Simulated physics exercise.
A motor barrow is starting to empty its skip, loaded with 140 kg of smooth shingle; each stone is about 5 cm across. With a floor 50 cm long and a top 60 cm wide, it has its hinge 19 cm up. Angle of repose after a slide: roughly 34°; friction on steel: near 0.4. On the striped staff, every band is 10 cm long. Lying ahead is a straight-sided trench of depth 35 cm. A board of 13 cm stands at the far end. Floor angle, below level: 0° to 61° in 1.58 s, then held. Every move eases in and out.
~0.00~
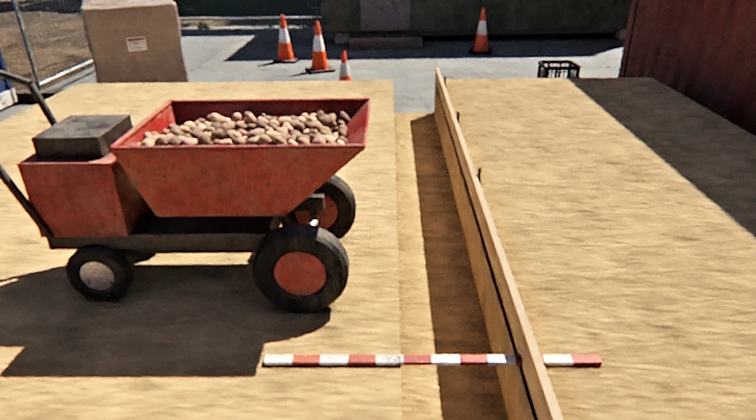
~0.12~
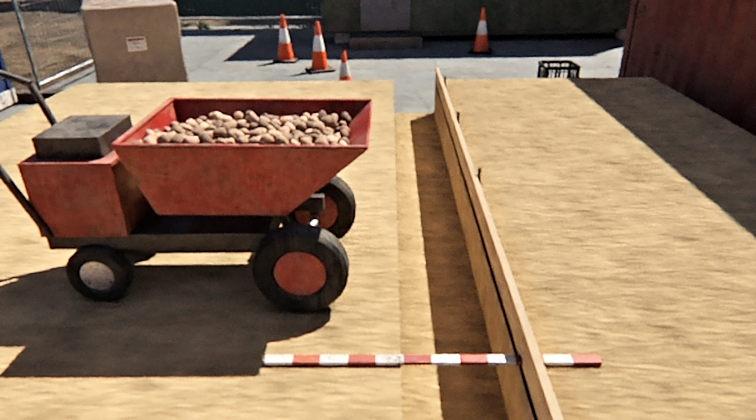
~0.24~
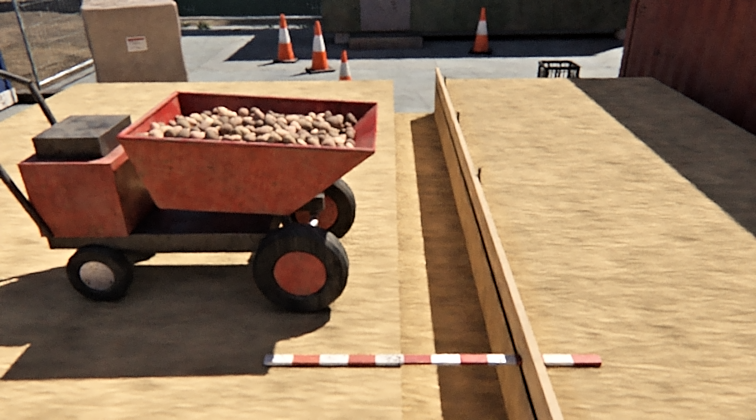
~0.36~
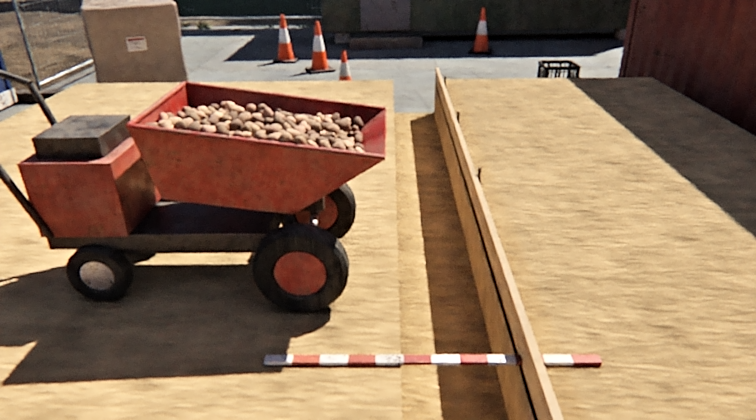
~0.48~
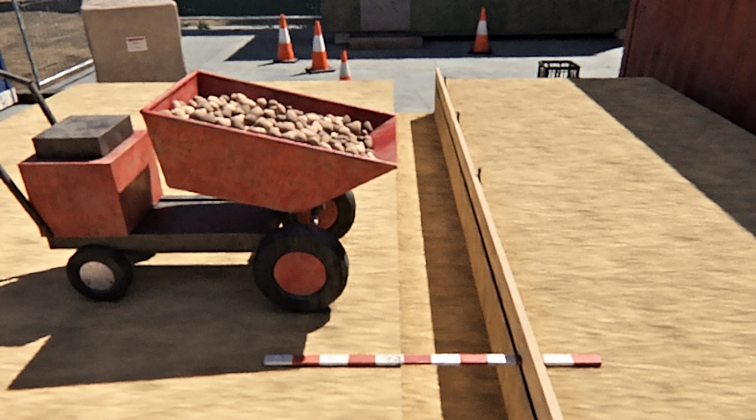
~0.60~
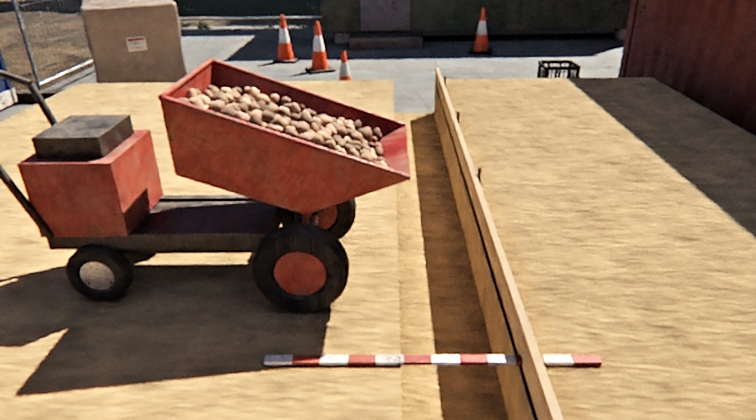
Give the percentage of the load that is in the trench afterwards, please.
Near 85 per cent of the load.
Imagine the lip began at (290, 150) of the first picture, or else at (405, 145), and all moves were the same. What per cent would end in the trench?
Estimates: 100 % then 30 %.
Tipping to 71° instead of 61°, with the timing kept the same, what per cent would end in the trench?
Around 95 per cent would finish in the trench.
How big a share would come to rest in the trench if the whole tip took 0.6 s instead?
Roughly 65% would finish there.
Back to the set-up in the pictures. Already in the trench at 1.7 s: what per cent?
About 40 per cent by then.
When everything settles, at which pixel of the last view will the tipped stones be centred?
In the last view, about (460, 319).
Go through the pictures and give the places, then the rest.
In the first picture, the skip is at 0°, its lip at (365, 147); the top of the load is at (284, 124).
In the second picture, the skip is at 1°, its lip at (367, 148); the top of the load is at (262, 123); the stones move at 0.1 m/s on average.
In the third picture, the skip is at 4°, its lip at (374, 152); the top of the load is at (235, 122); the stones move at 0.3 m/s on average.
In the fourth picture, the skip is at 8°, its lip at (385, 158); the top of the load is at (223, 115); the stones move at 0.3 m/s on average.
In the fifth picture, the skip is at 13°, its lip at (397, 167); the top of the load is at (205, 106); the stones move at 0.4 m/s on average.
The sixth picture shows lip at (410, 178), floor tilted 20°, highest stones at (214, 95); the stones move at 0.5 m/s on average.
After 1.2 s the floor is at 51°; 100 % in the skip; the foremost stones are at (449, 215).
After 1.7 s the floor is at 61°; 52 % in the skip, 40 % in the trench, 7 % past the trench; the foremost stones are at (557, 274).
After 2.0 s the floor is at 61°; 23 % in the skip, 62 % in the trench, 15 % past the trench; the foremost stones are at (634, 265).
After 4.0 s the floor is at 61°; 0 % in the skip, 85 % in the trench, 15 % past the trench; the foremost stones are at (678, 254).
